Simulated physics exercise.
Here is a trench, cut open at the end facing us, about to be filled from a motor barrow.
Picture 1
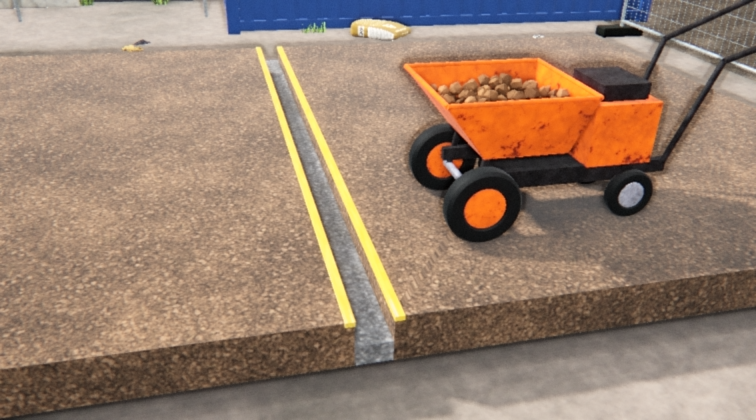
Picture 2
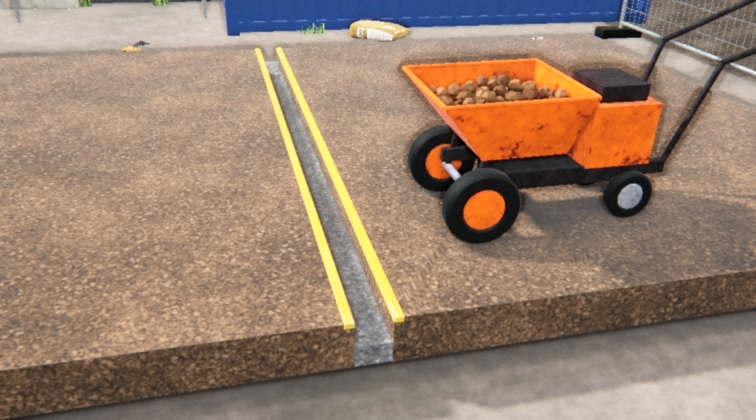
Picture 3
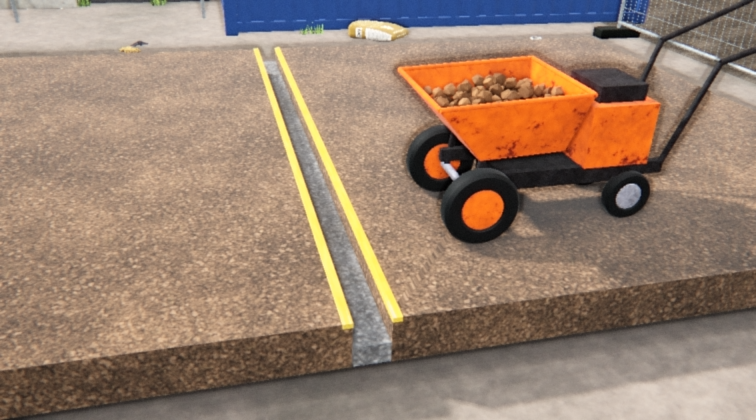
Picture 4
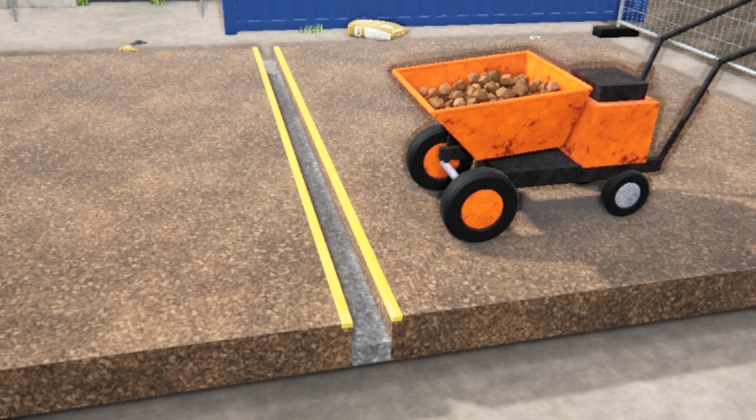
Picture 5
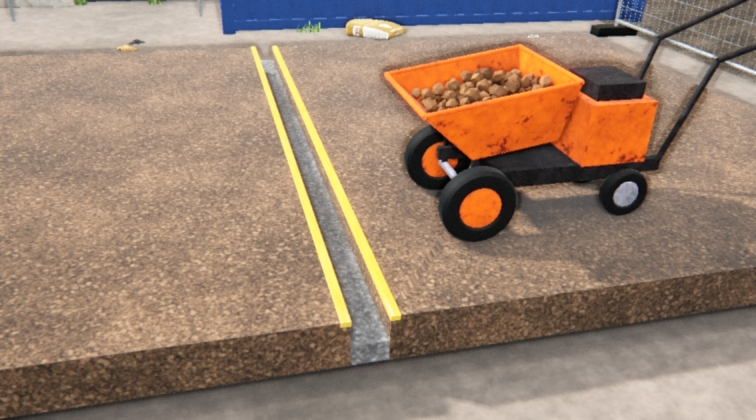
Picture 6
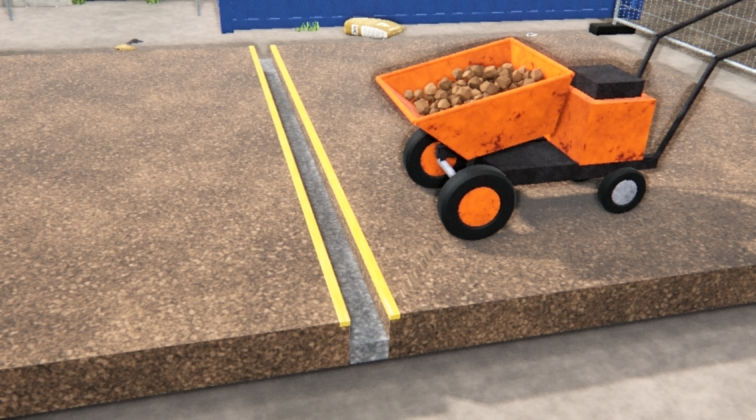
We see an orange motor barrow loaded with brown clods standing to the right of a narrow trench edged with yellow strips; its skip starts level, then gradually tilts a little toward the left, the clods still inside.
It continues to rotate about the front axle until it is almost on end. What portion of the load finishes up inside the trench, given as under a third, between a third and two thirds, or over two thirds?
Honestly, the trench gets a third to two-thirds of the load.
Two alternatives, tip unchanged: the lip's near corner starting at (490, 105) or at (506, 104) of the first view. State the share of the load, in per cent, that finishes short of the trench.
About 30 percent the first time, about 40 percent the second.
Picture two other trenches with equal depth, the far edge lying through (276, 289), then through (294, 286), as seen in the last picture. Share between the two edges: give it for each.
In order: 100 per cent, then 90 per cent.
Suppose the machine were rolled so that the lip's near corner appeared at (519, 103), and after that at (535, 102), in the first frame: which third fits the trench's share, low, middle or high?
Spot 1: Less than a third. Spot 2: Under a third.
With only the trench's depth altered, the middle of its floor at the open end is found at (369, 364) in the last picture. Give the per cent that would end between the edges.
70 per cent, roughly.
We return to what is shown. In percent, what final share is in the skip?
15 per cent or so.
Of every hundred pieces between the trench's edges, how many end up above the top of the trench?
Close to 40 per cent.
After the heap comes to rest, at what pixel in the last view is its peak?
Estimated top, final frame: Near (319, 201).
Soon after the last picture, skip tipped well over; all in the skip.
A little later, skip tipped steeply; most in the skip; a small part in or heaped over the trench; a stray few beyond it.
Later still, skip tipped right over; about a quarter in the skip; about half in or heaped over the trench; about a quarter beyond it.
By the end, skip tipped right over; a small part in the skip; a stray few short of the trench; about half in or heaped over the trench; about a third beyond it.
